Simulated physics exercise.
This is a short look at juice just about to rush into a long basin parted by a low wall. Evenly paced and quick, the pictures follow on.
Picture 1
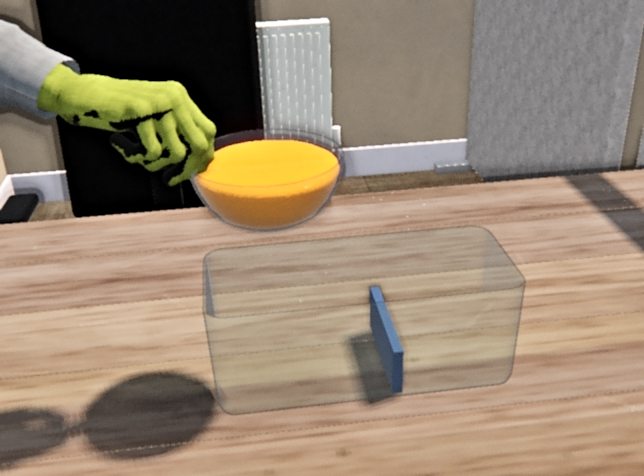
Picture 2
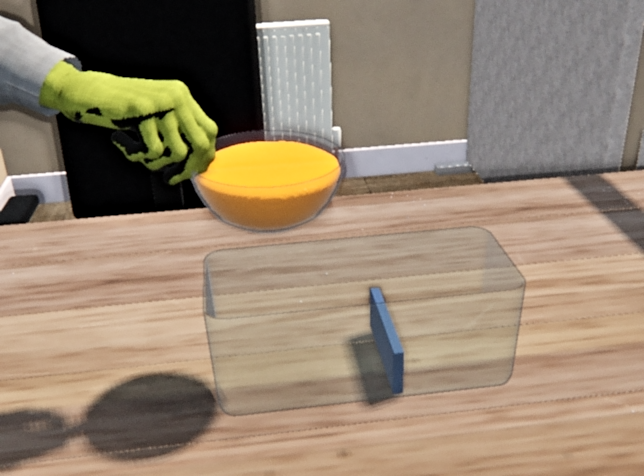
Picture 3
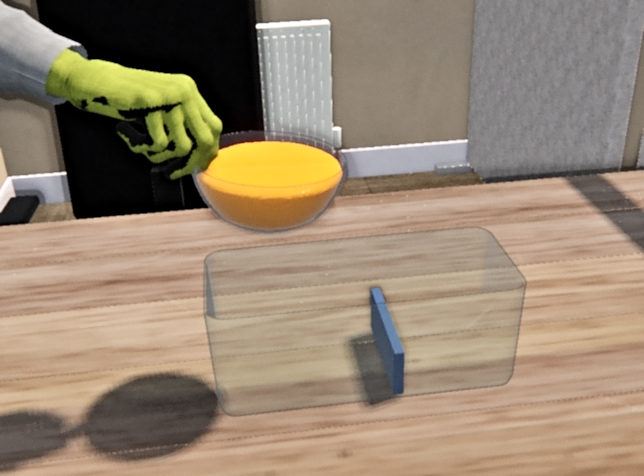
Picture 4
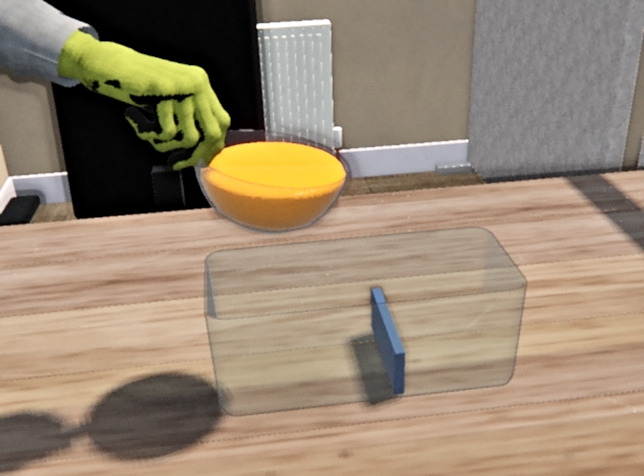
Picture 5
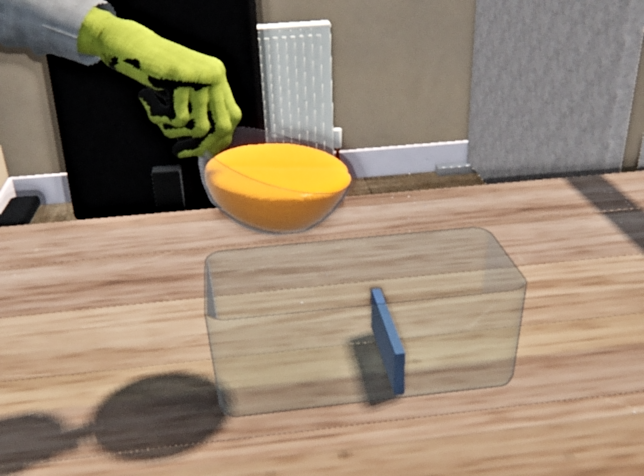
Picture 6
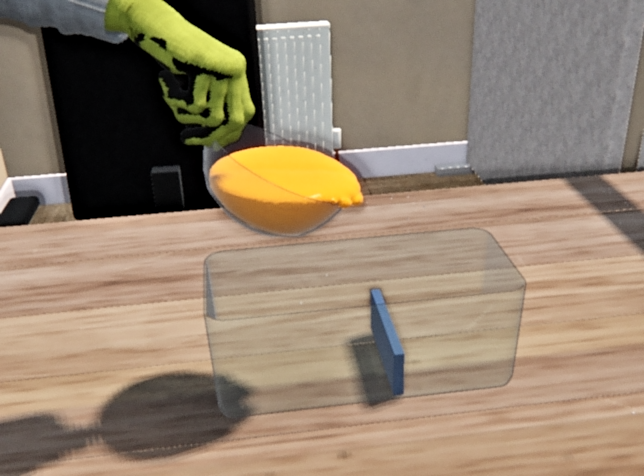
In a room with beige walls, a white radiator and a dark doorway, a wooden tabletop is seen from slightly above by a still camera. A green hand with a grey sleeve is at the upper left beside a clear bowl of orange juice, behind a long transparent basin with a low blue wall inside. The hand rises and shifts right as the bowl tilts rightward, slowly then faster, and the juice reaches over its right edge.
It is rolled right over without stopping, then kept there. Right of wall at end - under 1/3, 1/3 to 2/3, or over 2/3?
1/3 to 2/3.
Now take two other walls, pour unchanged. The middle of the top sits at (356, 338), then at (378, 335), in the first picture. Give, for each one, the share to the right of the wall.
First some 80, then 65 per cent.
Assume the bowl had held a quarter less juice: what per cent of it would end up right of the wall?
Roughly 45 in a hundred.
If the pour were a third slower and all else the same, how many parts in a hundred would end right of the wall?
Something like 65 percent.
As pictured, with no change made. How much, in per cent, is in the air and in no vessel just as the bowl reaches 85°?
Estimate: Some 25 per cent.
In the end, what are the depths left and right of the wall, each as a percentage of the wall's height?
On the left roughly 20, on the right roughly 40.
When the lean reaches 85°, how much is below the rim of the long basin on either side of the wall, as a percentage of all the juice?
Left: Roughly 15 %; right: Roughly 45 %.
A moment on, the bowl is tipped on its side and 16 per cent is still to pour, 15 is left of the wall and 44 right of it.
Next, the bowl is tipped right over and 0 per cent is still to pour, 41 is left of the wall and 57 right of it.
Then the bowl is tipped right over and 0 per cent is still to pour, 42 is left of the wall and 57 right of it.
Later the bowl is tipped right over and 0 per cent is still to pour, 43 is left of the wall and 57 right of it.
At rest 43 per cent lies left of the wall, 57 right of it and 1 outside.
